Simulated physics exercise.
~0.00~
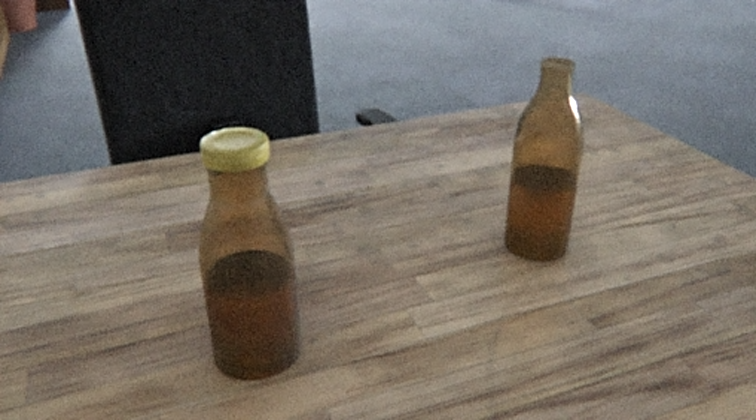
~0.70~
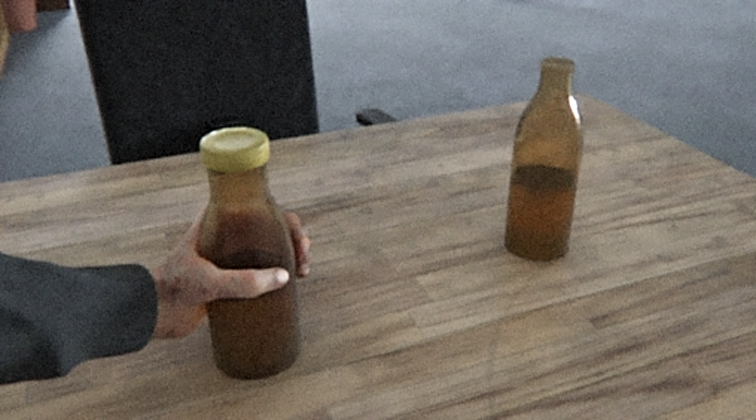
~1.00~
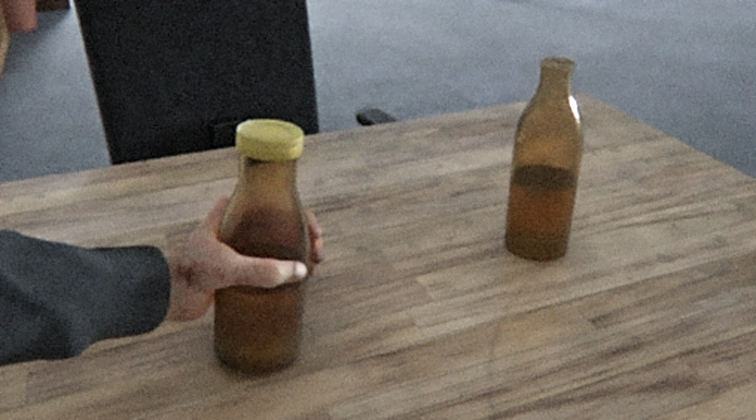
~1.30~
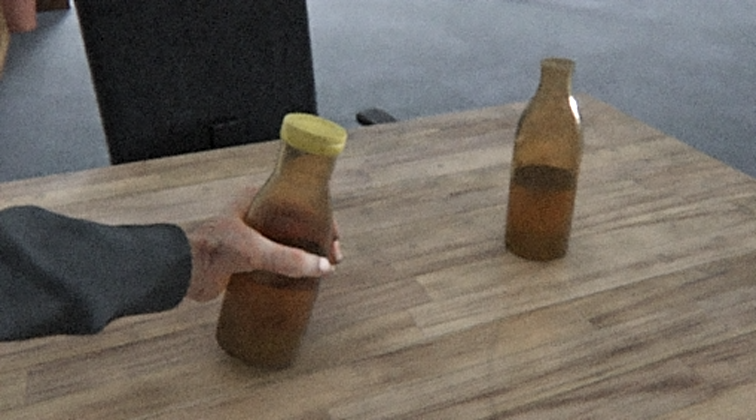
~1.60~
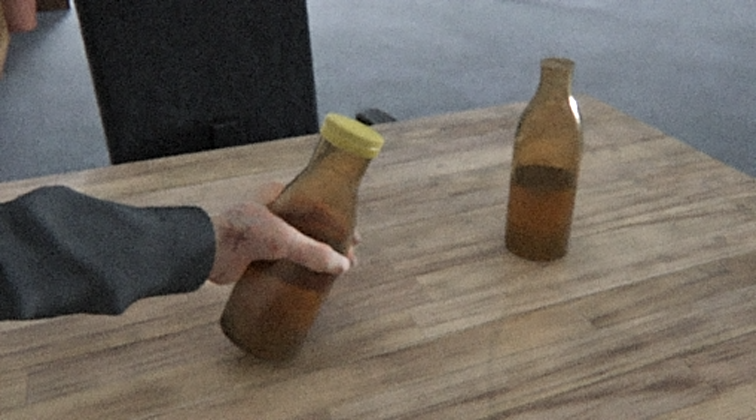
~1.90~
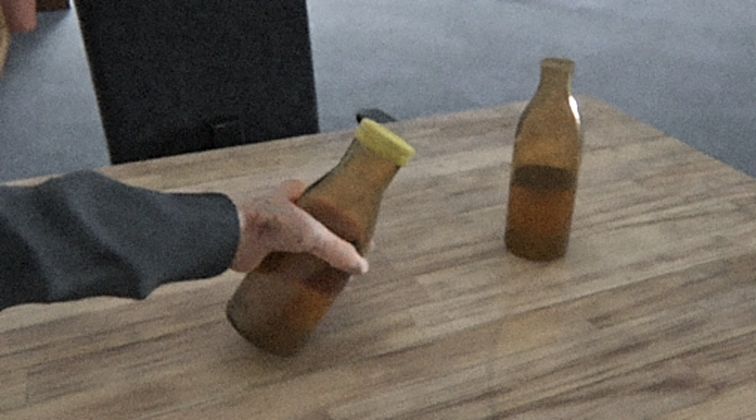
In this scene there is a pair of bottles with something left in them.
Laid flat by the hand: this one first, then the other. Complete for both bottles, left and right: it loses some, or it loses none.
Left: It loses none. Right: It loses some.
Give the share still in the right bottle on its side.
Share retained: Approx. 55 per cent.
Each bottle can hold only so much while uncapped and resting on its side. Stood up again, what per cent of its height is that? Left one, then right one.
12 %, then 20 %.
Around 2.6 s, the left bottle is nearly down; left bottle, no leak.
Around 3.6 s, the left bottle lies flat; left bottle, no leak.
Around 6.5 s, both lie flat; left bottle, no leak; right bottle, it leaks.
